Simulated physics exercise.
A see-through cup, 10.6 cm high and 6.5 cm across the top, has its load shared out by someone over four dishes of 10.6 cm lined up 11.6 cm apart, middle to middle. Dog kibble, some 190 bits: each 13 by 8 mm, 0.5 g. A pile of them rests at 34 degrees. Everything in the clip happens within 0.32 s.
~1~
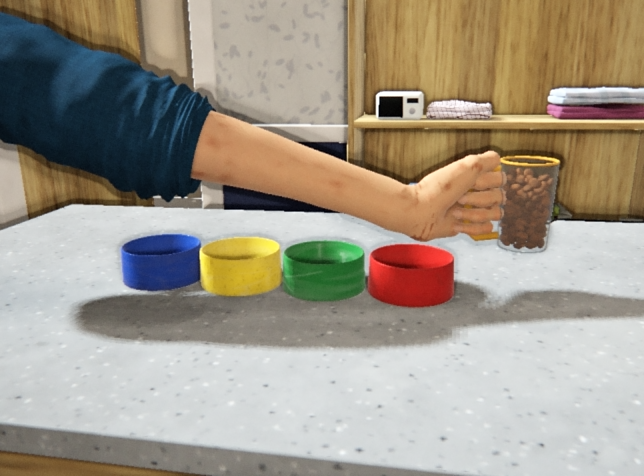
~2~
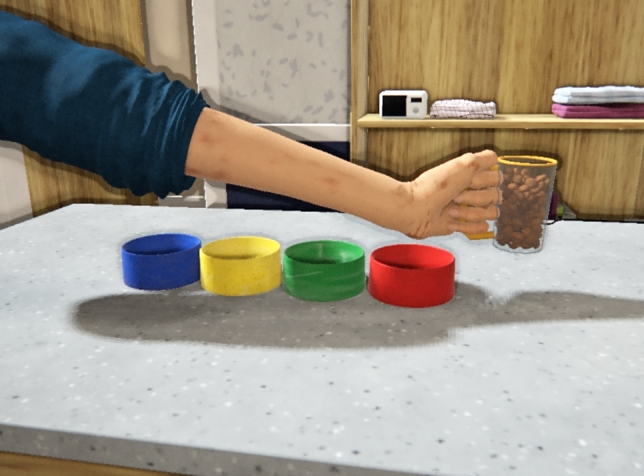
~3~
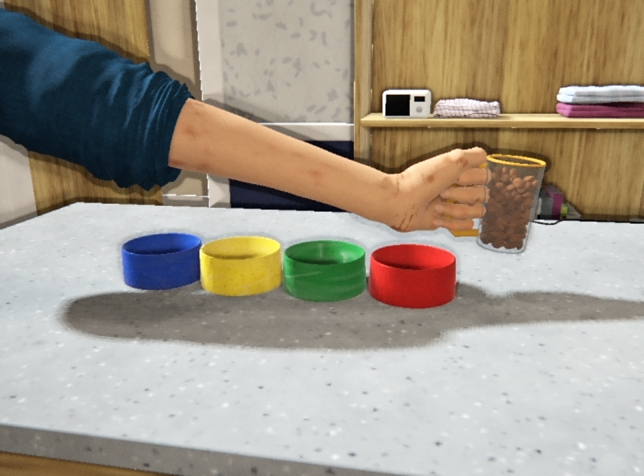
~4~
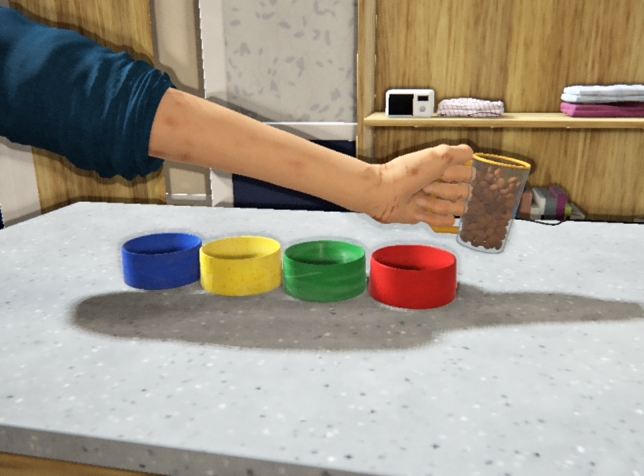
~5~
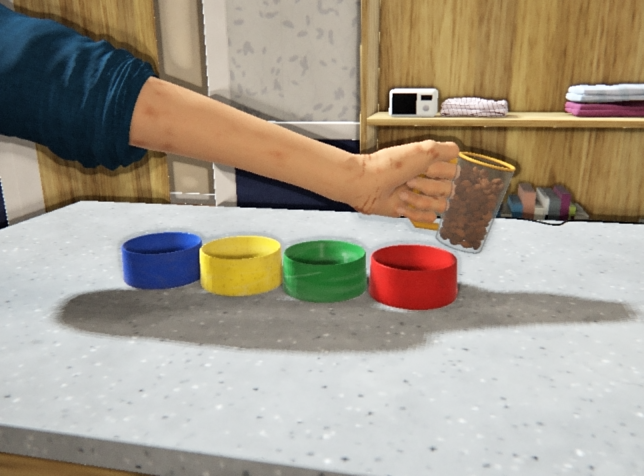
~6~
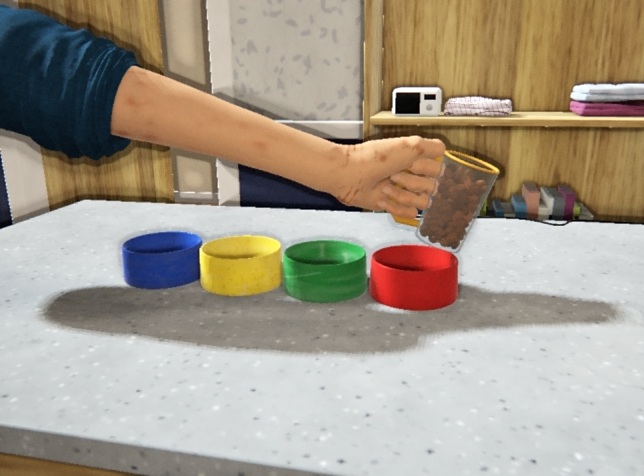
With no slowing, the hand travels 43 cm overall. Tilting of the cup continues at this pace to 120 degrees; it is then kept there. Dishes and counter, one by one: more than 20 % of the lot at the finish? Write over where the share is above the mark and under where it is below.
Red: Under; blue: Under; green: Under; yellow: Over; counter: Under.
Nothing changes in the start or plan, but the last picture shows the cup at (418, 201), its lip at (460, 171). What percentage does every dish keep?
Per cent kept: Red 0, blue 0, green 0, yellow 100.
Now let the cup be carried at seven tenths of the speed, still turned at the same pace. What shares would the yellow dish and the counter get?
Yellow 90, counter 0.
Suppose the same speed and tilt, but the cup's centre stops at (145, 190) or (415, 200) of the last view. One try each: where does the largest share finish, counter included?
The largest share ends at blue first and at counter second.
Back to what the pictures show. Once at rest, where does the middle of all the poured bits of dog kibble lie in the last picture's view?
Roughly pixel (244, 266).
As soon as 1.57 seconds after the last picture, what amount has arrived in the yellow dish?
I'd put it at about 50 % by that time.
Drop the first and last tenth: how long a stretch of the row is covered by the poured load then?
Length: Approx. 6 cm.
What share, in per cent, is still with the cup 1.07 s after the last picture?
My estimate is about 100 per cent.
Then, 0.64 s after the last picture, tilt 67 degrees; cup holds 100 %.
Then, 1.07 s after the last picture, tilt 98 degrees; cup holds 100 %.
Then, 1.57 s after the last picture, tilt 120 degrees; cup holds 45 %, yellow 50 %.
In the end, red 0 %, blue 0 %, green 0 %, yellow 100 %, counter 0 %.
